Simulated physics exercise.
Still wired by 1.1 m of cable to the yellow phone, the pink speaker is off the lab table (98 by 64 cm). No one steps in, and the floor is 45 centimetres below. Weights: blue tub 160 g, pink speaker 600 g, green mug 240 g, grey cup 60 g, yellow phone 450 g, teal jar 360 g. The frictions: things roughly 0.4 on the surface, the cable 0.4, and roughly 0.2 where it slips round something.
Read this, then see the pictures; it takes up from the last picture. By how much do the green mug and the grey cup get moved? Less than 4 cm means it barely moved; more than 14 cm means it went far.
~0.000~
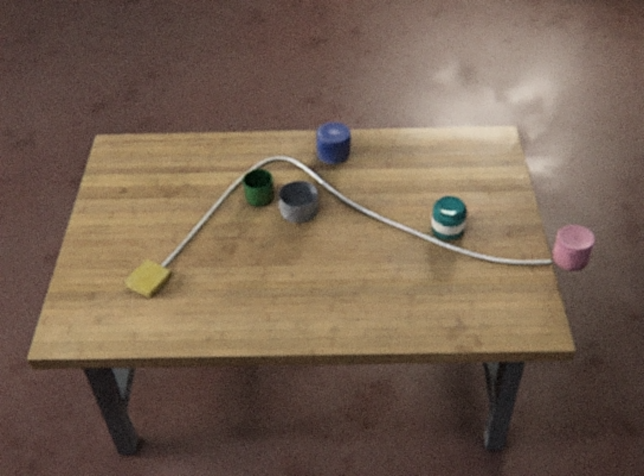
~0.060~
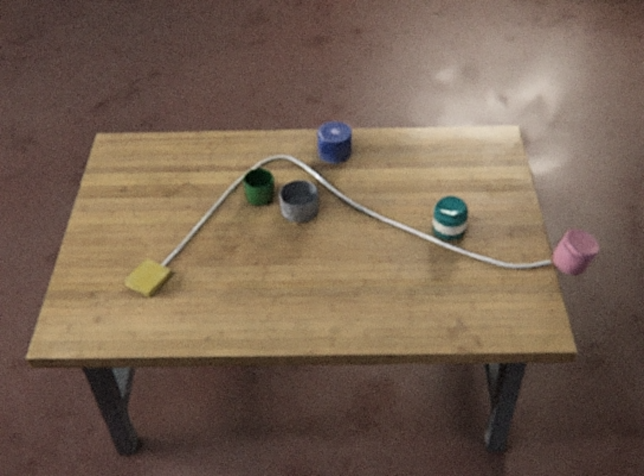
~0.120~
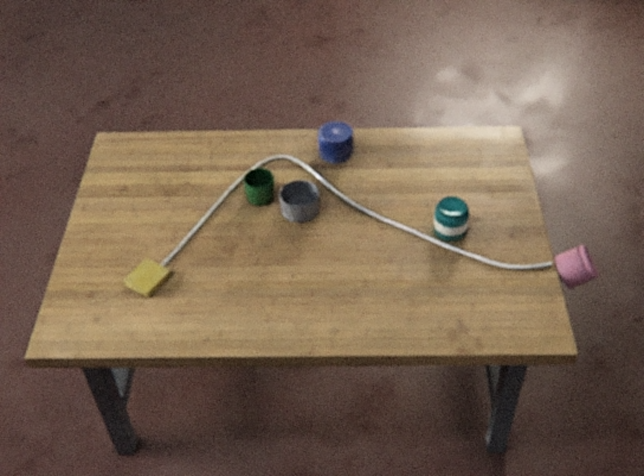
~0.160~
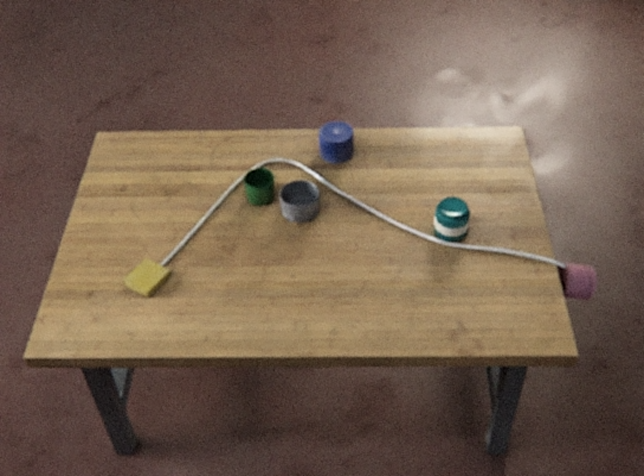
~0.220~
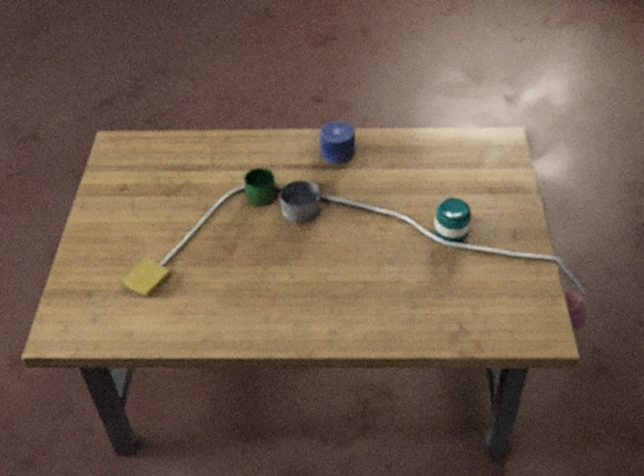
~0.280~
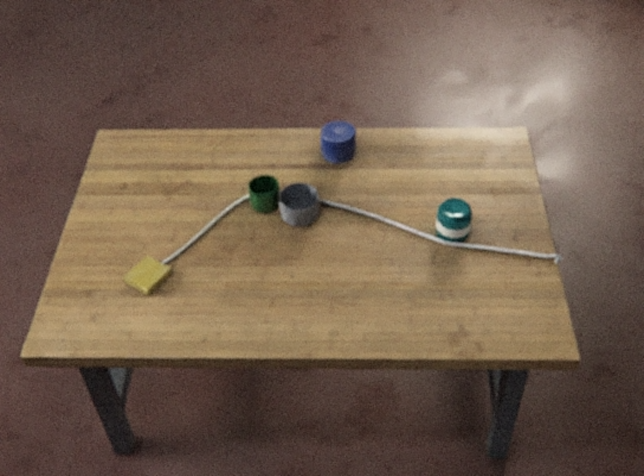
In the end the green mug goes far, the grey cup goes far.
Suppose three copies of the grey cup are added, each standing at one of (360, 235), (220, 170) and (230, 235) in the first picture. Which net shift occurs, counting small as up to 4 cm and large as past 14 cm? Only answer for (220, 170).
There it moves only a bit.
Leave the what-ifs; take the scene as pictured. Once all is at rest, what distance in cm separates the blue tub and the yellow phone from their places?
Blue tub: 0 cm; yellow phone: 6 cm.
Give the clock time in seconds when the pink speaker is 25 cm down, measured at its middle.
It happens at 0.34 seconds on the clock.
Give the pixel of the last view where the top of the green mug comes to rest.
It comes to rest close to (288, 272).
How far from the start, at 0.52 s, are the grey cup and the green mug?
I'd say the grey cup is some 20 cm out, the green mug some 20 cm.
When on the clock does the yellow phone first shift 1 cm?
Estimate for the yellow phone: Near 0.32 seconds.
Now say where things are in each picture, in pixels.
In the first picture, shows, green mug (258, 179); grey cup (298, 193); cable runs through (501, 261) (403, 228) (321, 181) (194, 232).
In the second picture, shows, pink speaker (579, 241); cable runs through (501, 264) (322, 180) (195, 231).
In the third picture, shows, pink speaker (576, 267); cable runs through (502, 265) (323, 180) (194, 231).
In the fourth picture, shows, pink speaker (574, 282); cable runs through (516, 253) (328, 184) (194, 230).
In the fifth picture, shows, pink speaker (567, 311); cable runs through (562, 265) (360, 205) (194, 230).
In the sixth picture, shows, green mug (263, 185); grey cup (299, 196); cable runs through (487, 248) (378, 218) (203, 232).
By 0.5 s, the cable's tail end at (180, 263); green mug 21 cm off its start, grey cup 18 cm off its start, pink speaker over the edge.
By 0.7 s, the cable's tail end at (199, 270); green mug 27 cm off its start, grey cup 21 cm off its start, pink speaker over the edge.
By 1.0 s, the cable's tail end at (199, 270); green mug 27 cm off its start at (288, 272), grey cup 21 cm off its start at (328, 269), pink speaker over the edge.
By 1.2 s, the cable's tail end at (199, 270); green mug 27 cm off its start, grey cup 21 cm off its start, pink speaker over the edge.
By 2.4 s, the cable's tail end at (199, 270); green mug 27 cm off its start at (288, 272), grey cup 21 cm off its start at (328, 269), pink speaker over the edge, yellow phone 6 cm off its start at (179, 266).
